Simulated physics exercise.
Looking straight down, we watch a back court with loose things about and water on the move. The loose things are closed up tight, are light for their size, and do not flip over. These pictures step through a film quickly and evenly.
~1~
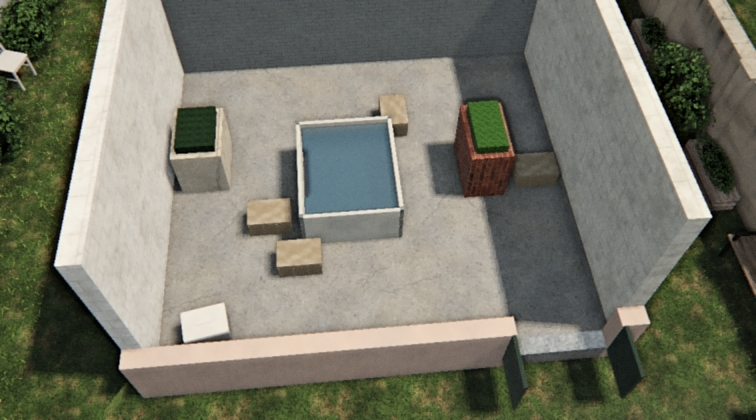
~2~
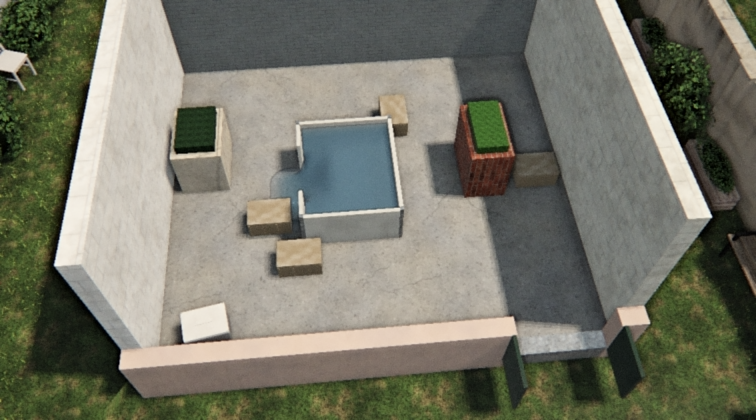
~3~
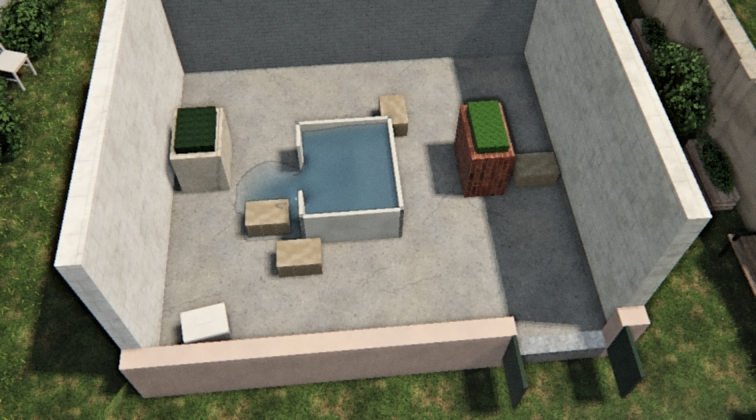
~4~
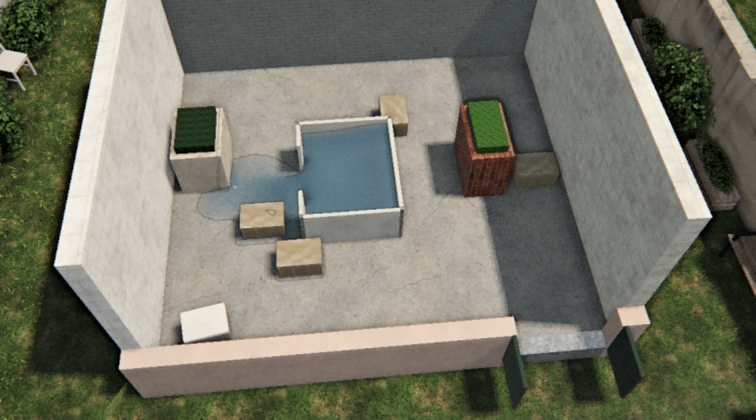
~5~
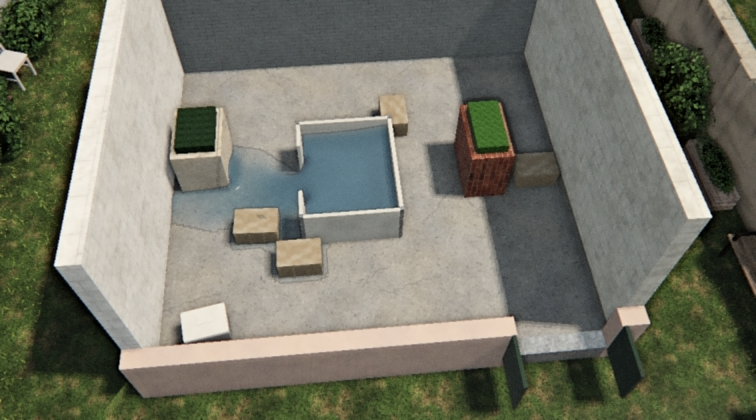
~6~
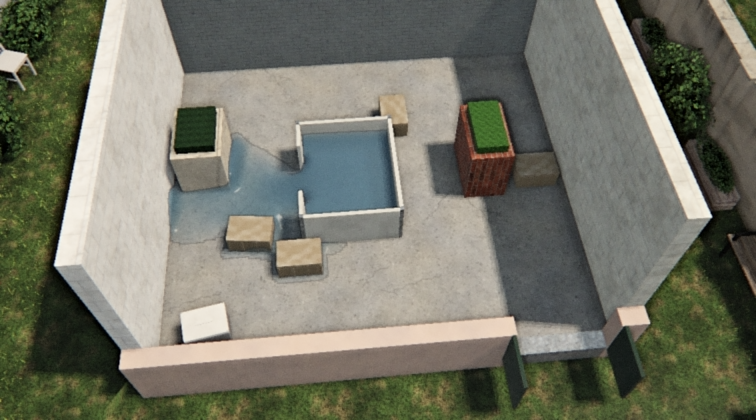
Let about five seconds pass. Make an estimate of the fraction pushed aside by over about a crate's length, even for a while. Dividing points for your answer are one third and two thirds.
Answer: A share between one and two thirds.
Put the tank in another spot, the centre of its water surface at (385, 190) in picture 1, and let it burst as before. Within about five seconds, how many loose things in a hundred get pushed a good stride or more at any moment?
About 40 %.
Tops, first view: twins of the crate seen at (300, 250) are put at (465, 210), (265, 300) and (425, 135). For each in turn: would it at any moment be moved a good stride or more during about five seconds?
One by one: Hardly budges; knocked well away; hardly budges.
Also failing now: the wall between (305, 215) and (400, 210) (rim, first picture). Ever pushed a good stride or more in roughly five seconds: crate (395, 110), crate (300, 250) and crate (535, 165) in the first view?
Taking them in order, less than that, displaced that much, displaced that much.
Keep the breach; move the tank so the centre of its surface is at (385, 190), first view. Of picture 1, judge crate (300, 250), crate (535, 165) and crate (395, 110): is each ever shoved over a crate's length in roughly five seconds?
Well, in order they come out as stayed within it, stayed within it and stayed within it.
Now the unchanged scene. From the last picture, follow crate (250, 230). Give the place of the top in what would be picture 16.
Roughly at pixel (222, 288).
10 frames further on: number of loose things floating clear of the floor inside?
The answer would be 0.
A moment on, 1 of 5 are well off their spots; 0 afloat.
Next, 1 of 5 are well off their spots; 0 afloat.
Later, 2 of 5 are well off their spots; 1 afloat.
In the end, 2 of 5 are well off their spots, and 2 have been at some point; 0 afloat.
